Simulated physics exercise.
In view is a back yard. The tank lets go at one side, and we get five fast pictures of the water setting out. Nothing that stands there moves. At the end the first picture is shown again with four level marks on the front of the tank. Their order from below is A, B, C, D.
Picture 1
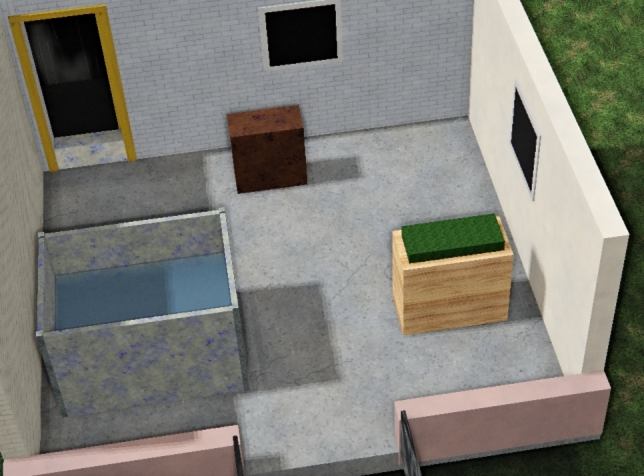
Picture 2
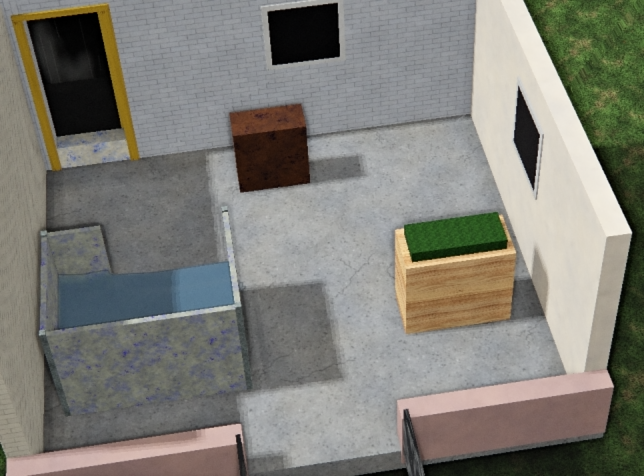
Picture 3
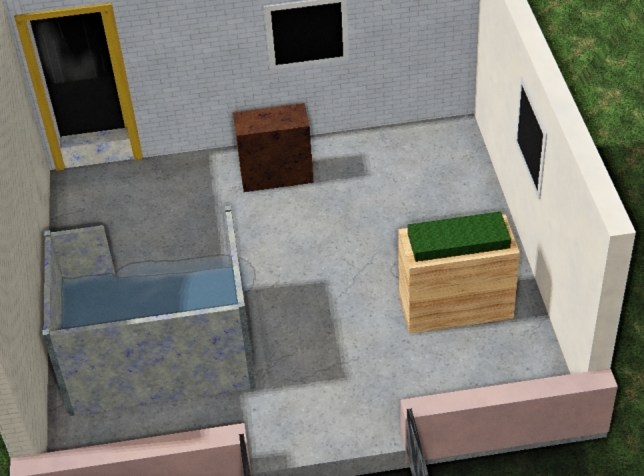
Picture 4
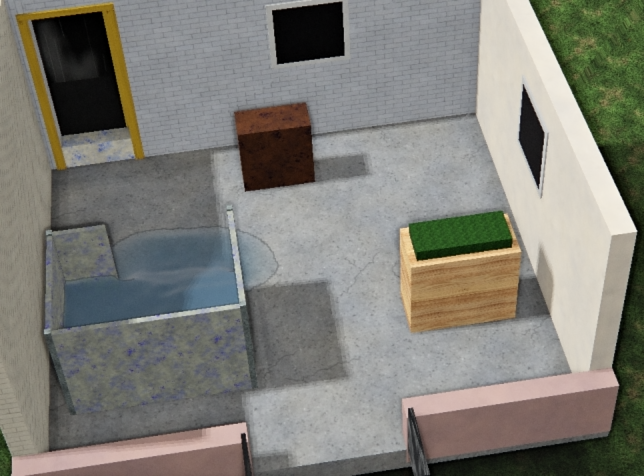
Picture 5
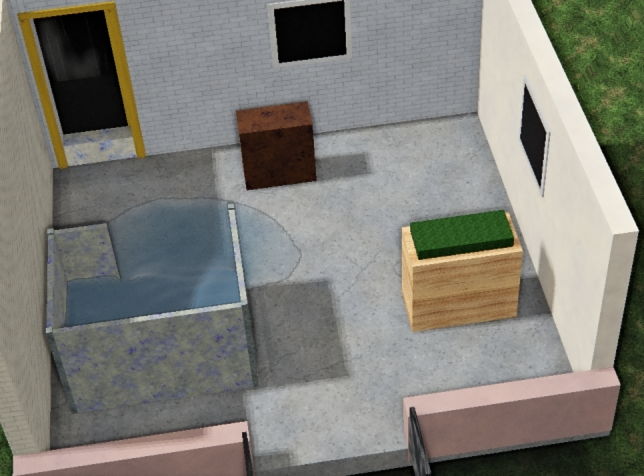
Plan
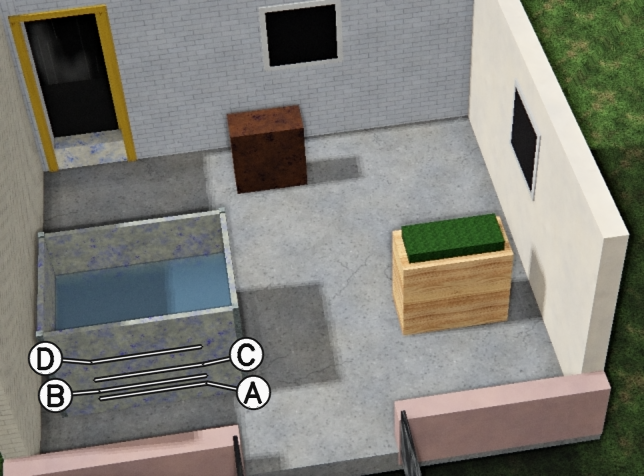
A stone-patterned tank of blue water at the left of a walled, pale concrete back yard, seen from high above, loses most of its back wall. Around it are a yellow-framed doorway behind, a rusty brown block at the back, a wooden planter topped with green at the right, and low pink walls in front. Water spreads across the floor behind the tank and rightward, while the view shifts very slightly.
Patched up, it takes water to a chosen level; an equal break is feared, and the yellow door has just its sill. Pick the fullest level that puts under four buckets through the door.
The limit is D.
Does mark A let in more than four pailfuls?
No, that is safe.
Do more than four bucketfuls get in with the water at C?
No.
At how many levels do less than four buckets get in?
All four.
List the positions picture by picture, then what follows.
In the first frame, water in the tank at rest, its middle at (143, 307); foot of the yellow doorway at (94, 165); open gate at (316, 410).
In the second frame, water covers 2 % of the ground, its front hidden from here.
In the third frame, water covers 4 % of the ground, its front hidden from here.
In the fourth frame, front seen at (260, 276), 9 % of the ground wet.
In the fifth frame, front seen at (269, 227), 15 % of the ground wet.
On the marked copy, A at (154, 390); B at (152, 383); C at (149, 372); D at (145, 354); from the bottom up A, B, C, D.
With A, nothing gets over.
With B, nothing gets over.
With C, nothing gets over.
With D, a bucket or two gets in.
